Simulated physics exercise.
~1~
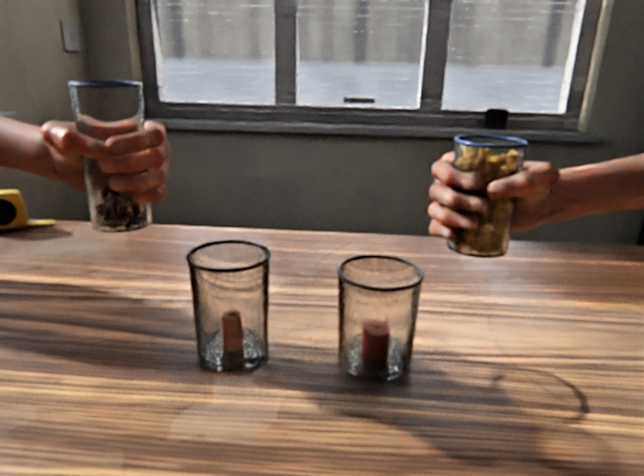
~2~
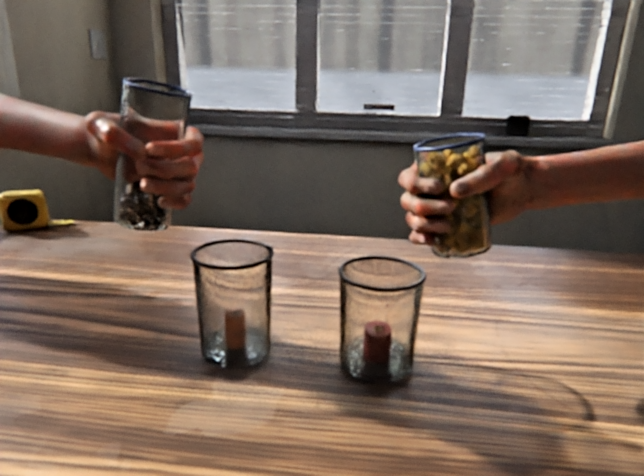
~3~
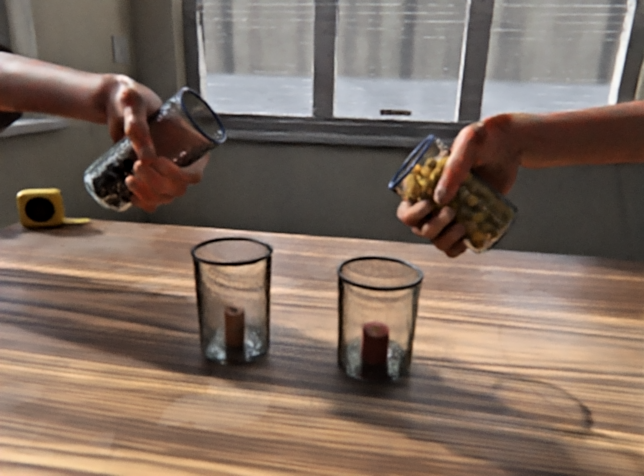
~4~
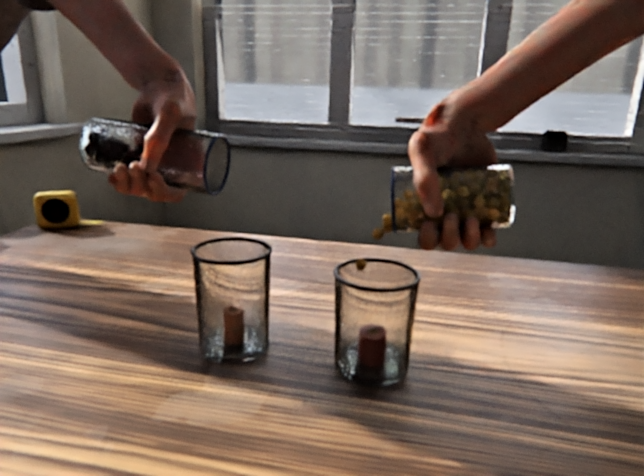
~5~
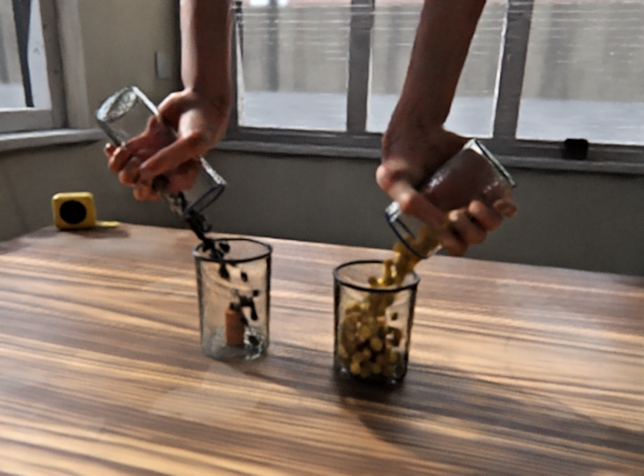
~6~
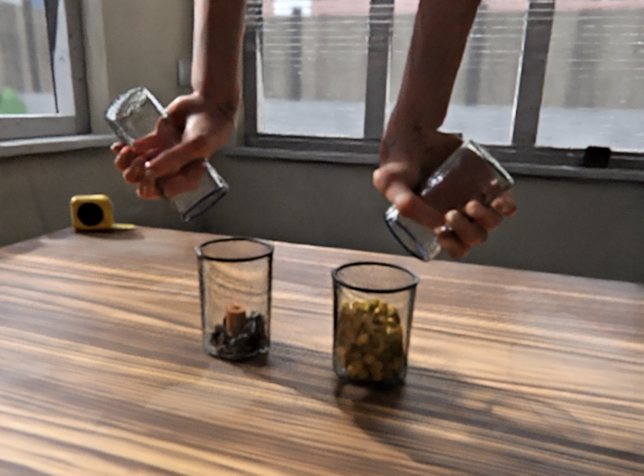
Two hands hold clear cups above a striped wooden table before a window, the left cup holding a little dark material and the right one fuller with yellowish-green pieces. Below them stand two clear glasses, each with a small reddish-brown peg upright inside, as the view drifts slightly sideways. The hands tip the cups onto their sides, and the right one begins to spill first. Both then turn over and pour until empty. The dark pieces settle low around the left peg, leaving its top showing, while the yellowish pieces fill about half the right glass and cover its peg.
